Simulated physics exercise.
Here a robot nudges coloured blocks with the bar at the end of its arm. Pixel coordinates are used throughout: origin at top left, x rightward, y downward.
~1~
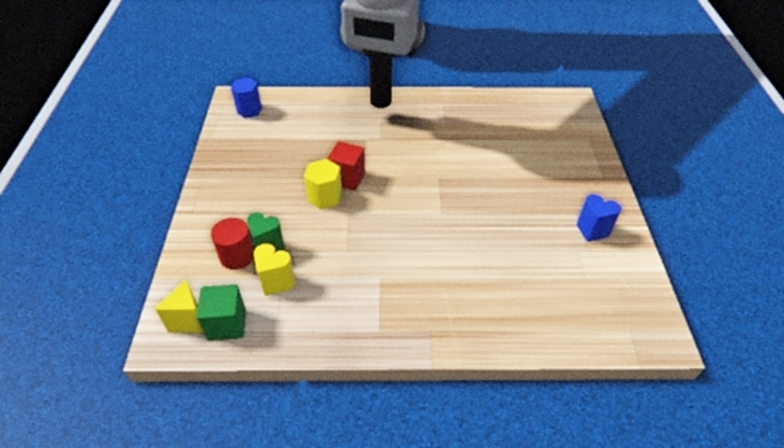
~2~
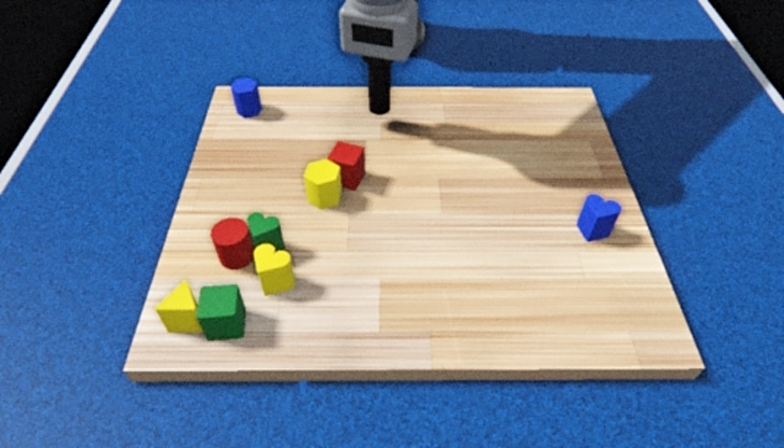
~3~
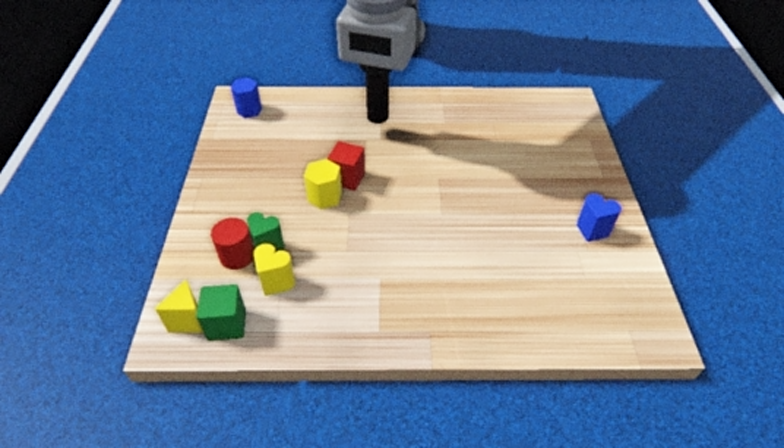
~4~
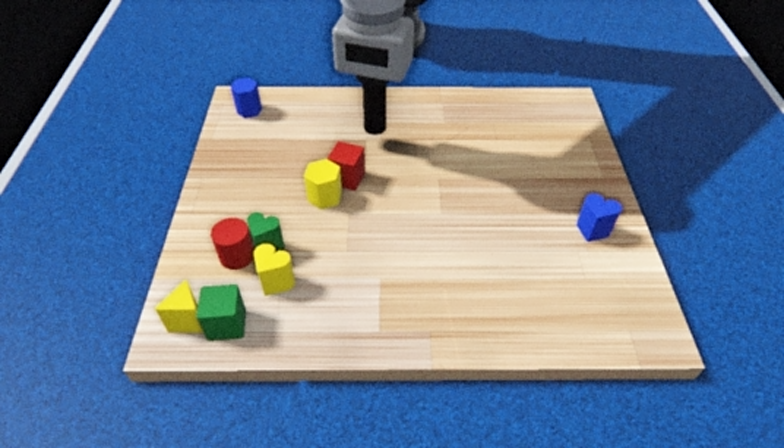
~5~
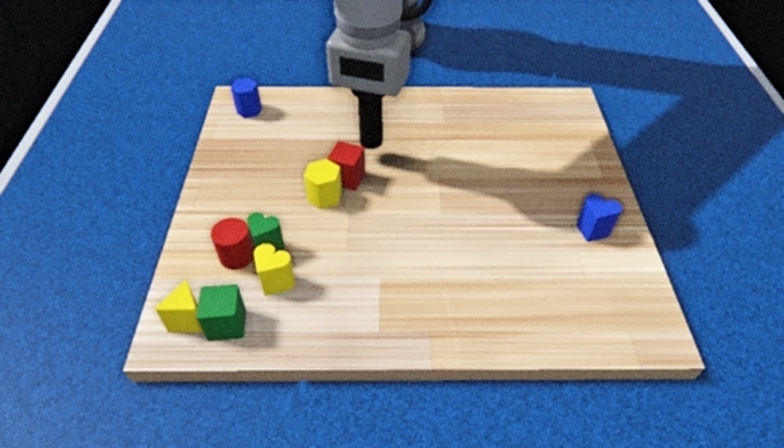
We see a robot arm with a dark bar above a wooden board scattered with red, yellow, green and blue blocks. The bar moves a short way down and slightly left, nearing the red cube, while the blocks stay still.
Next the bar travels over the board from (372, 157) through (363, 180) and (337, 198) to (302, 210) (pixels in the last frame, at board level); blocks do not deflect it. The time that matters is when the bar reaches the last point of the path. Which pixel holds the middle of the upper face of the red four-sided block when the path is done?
I expect it at (269, 192).
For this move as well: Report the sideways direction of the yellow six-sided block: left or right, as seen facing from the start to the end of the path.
Moves right.
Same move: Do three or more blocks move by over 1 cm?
I expect not.
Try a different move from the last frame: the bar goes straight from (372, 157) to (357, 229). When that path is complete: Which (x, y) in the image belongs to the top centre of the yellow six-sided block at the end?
It sits at (297, 179).
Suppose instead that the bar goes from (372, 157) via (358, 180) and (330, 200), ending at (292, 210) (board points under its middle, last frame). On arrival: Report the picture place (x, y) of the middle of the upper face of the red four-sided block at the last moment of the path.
I'd place it at (261, 196), taking the centre of its top.
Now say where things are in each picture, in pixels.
The first picture shows bar tip (381, 103); block tops, green heart (262, 223); yellow six-sided block (322, 171); red four-sided block (346, 153).
The second picture shows bar (380, 109); blocks unchanged.
The third picture shows bar (378, 117); blocks unchanged.
The fourth picture shows bar (375, 128); blocks unchanged.
The fifth picture shows bar (371, 142); green heart (262, 223); yellow six-sided block (322, 171); red four-sided block (346, 153).
On the path given first. One third of the way, bar (362, 166); yellow six-sided block (310, 177), turned 15° clockwise; red four-sided block (337, 165), turned 30° clockwise.
Two thirds of the way, bar (335, 184); yellow six-sided block (275, 187), turned 30° clockwise; red four-sided block (307, 181), turned 50° clockwise.
At the end, bar (299, 196); green heart in place; yellow six-sided block (236, 197), turned 35° clockwise; red four-sided block (269, 192), turned 55° clockwise.
